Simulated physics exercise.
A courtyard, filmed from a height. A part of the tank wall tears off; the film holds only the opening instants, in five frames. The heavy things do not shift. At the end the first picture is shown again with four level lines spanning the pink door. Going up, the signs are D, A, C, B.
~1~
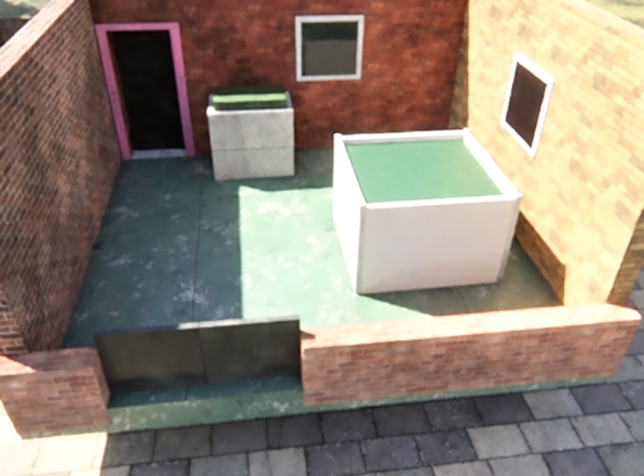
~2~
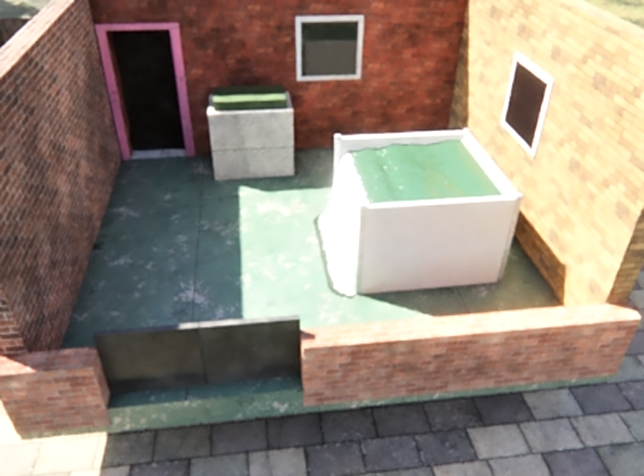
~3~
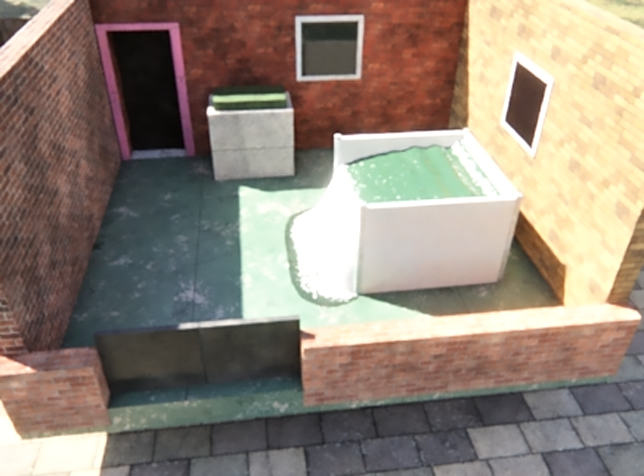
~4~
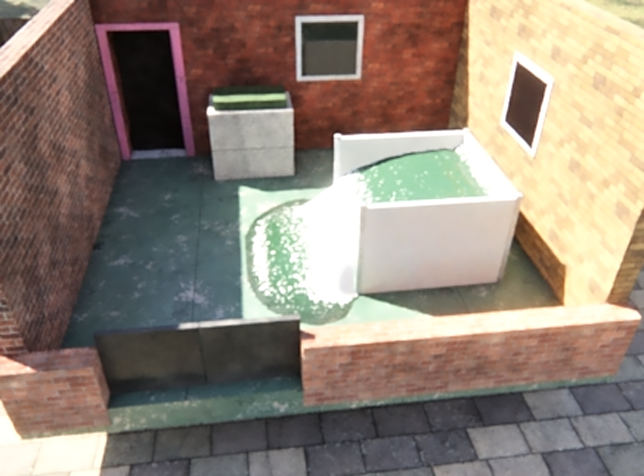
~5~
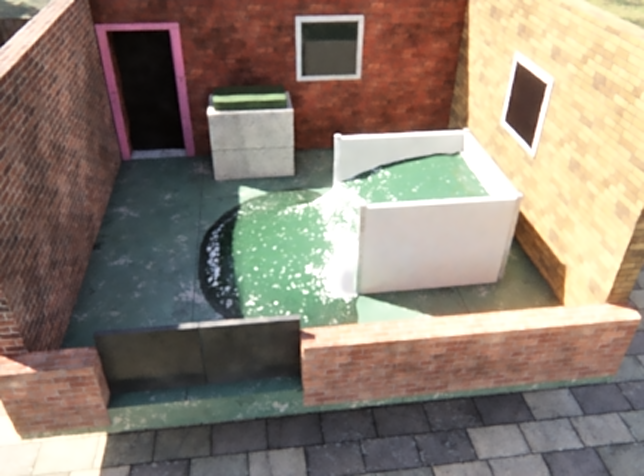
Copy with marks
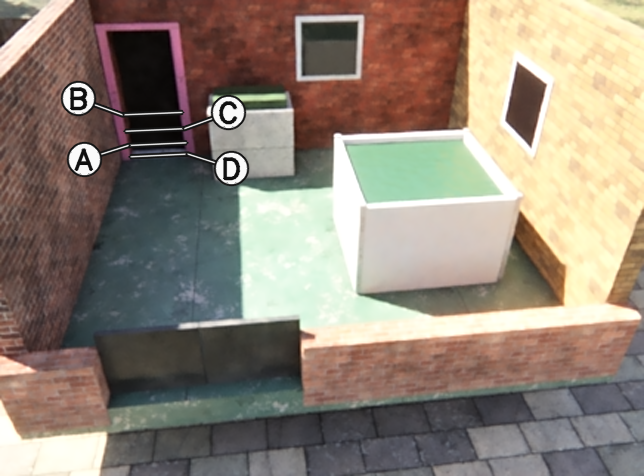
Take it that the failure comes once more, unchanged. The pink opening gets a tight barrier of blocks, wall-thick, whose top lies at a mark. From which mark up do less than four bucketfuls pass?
Use height C.
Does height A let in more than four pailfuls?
Yes, it does.
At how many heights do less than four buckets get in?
Two.
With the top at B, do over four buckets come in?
No, that is safe.
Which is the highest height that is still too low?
That would be A.
On the marked copy, A at (157, 144); B at (152, 113); C at (155, 129); D at (159, 155); from the bottom up D, A, C, B.
With A, about 15 bucketfuls get in.
With B, nothing gets over.
With C, a bucket or two gets in.
With D, dozens of bucketfuls pour in.
